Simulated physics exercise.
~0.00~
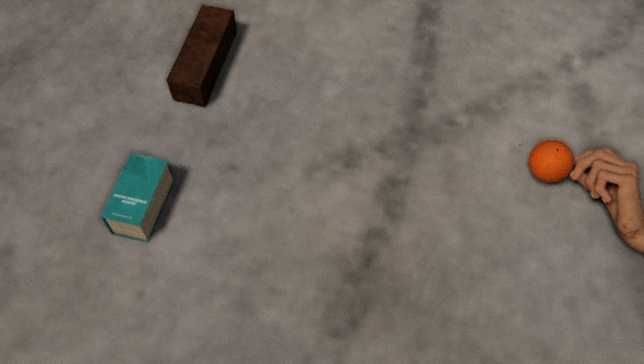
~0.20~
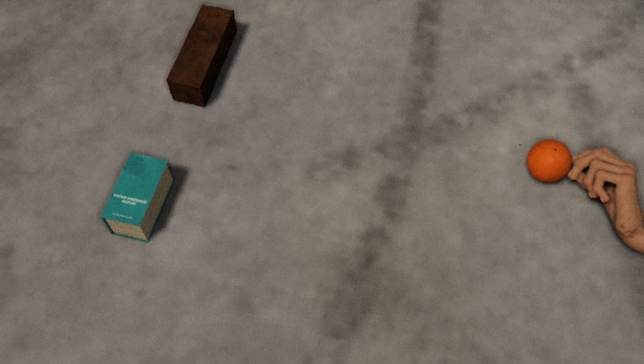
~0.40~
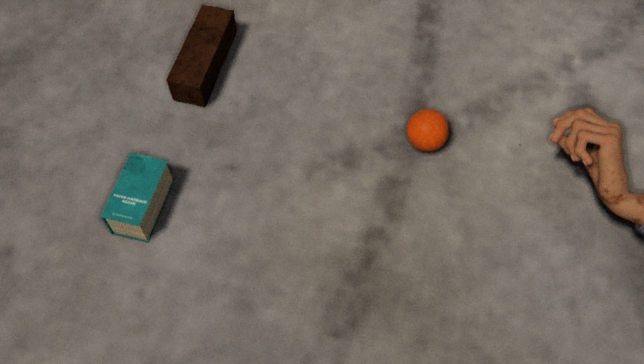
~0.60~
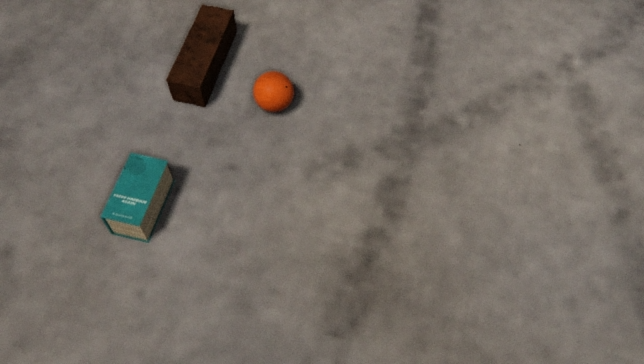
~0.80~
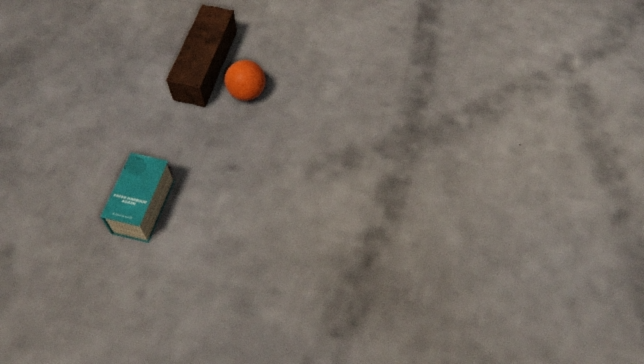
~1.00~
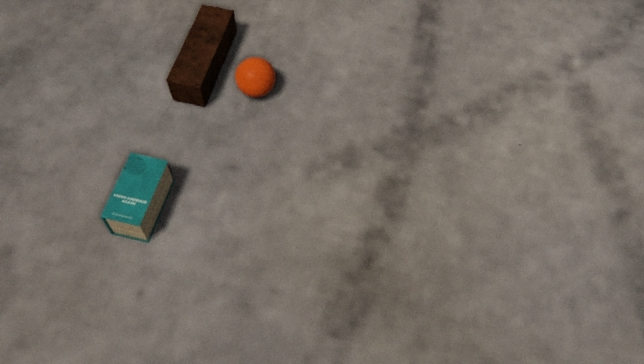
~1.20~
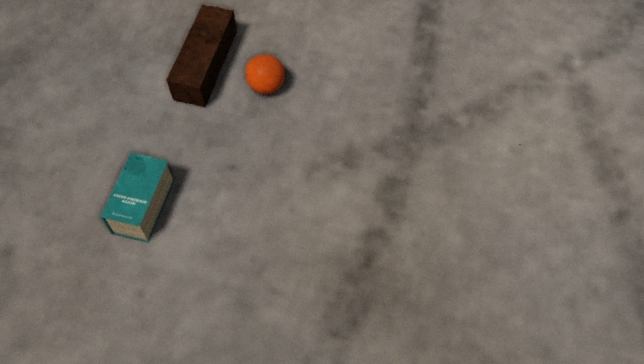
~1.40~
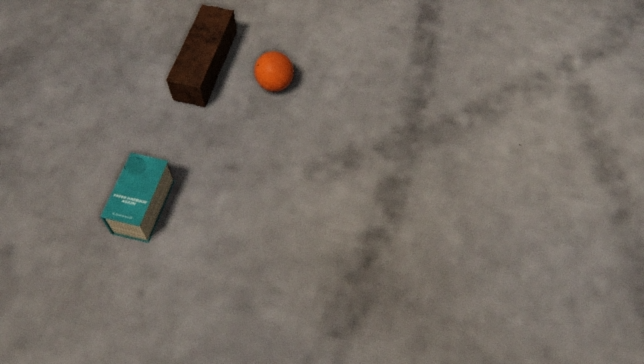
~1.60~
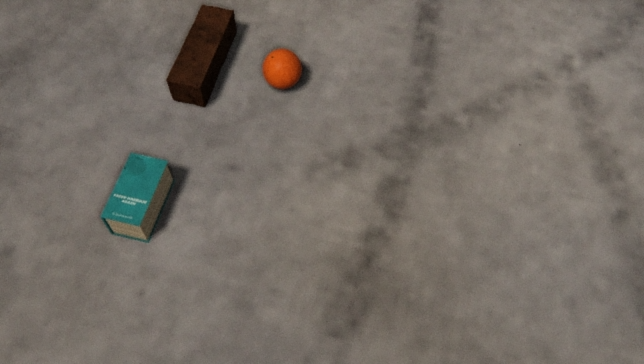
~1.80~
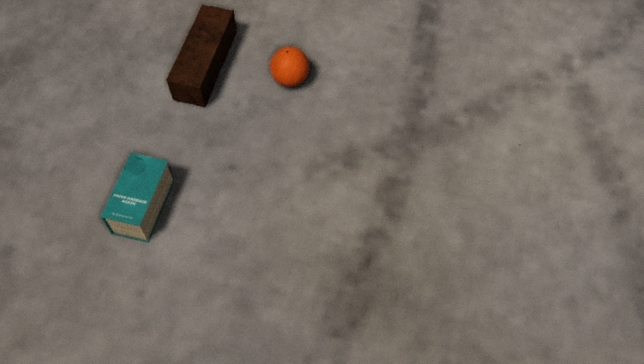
A hand at the right edge holds an orange on a mottled grey surface, seen from above at a slant by a still camera. A dark brown brick lies at the upper left, and a turquoise book lies below it, nearer the left edge. The hand lets go and draws back out of view as the orange rolls left and slightly upward across the surface. The orange hits the right side of the brick, which stays in place, and comes back slowly to the right. It ends stopped a short way right of the brick, with the book undisturbed.
